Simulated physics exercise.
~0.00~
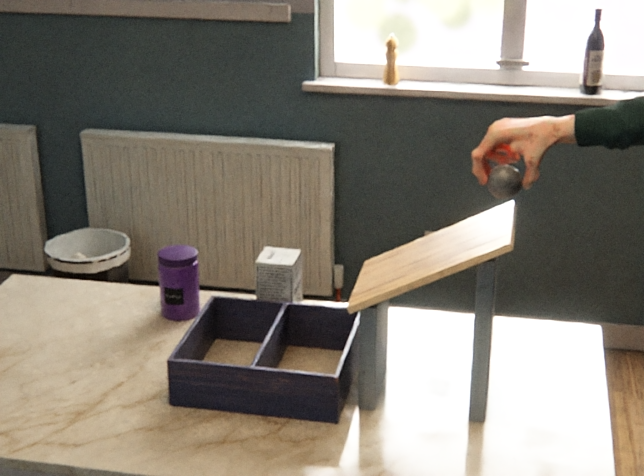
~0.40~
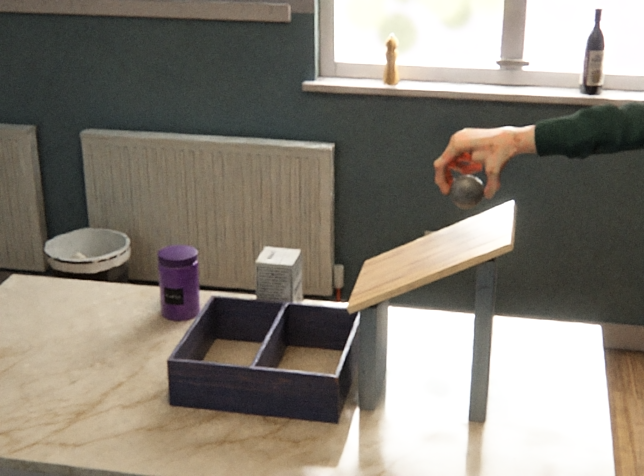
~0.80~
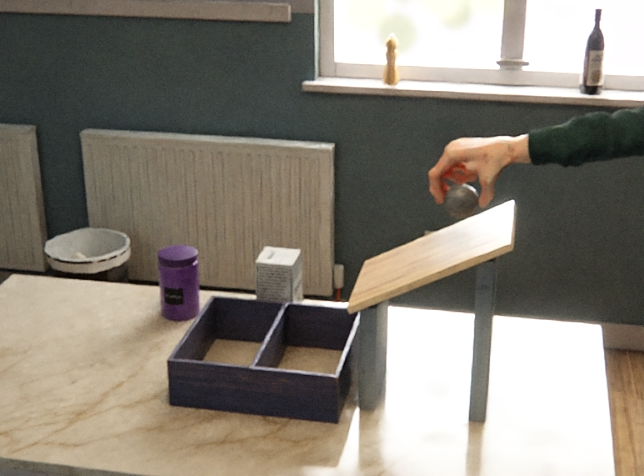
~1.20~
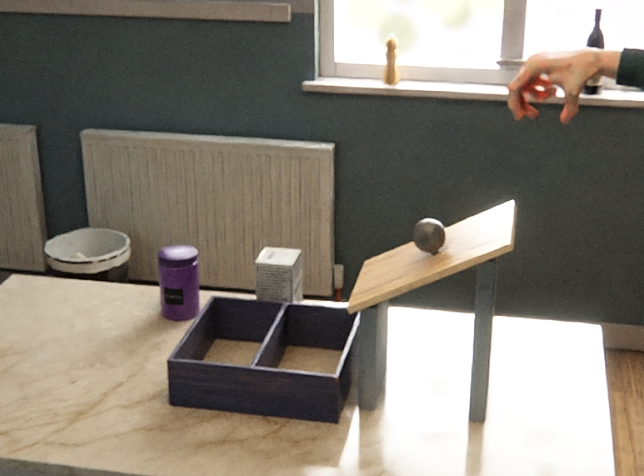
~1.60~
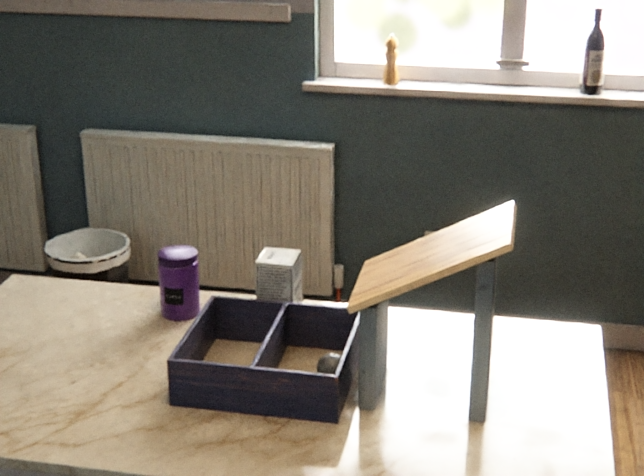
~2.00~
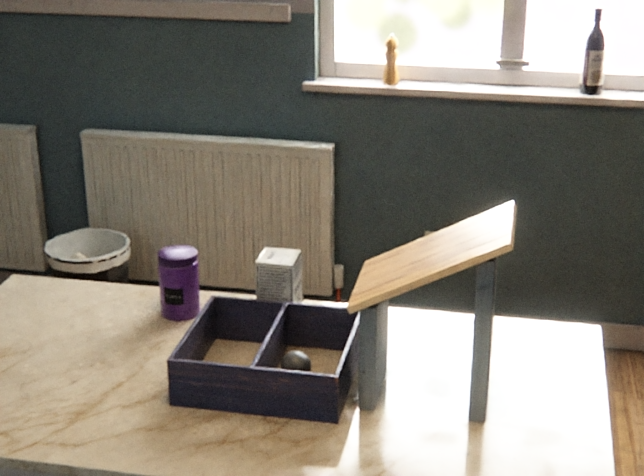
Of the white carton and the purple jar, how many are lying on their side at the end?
None of them are, as the white carton and the purple jar both still stand upright.
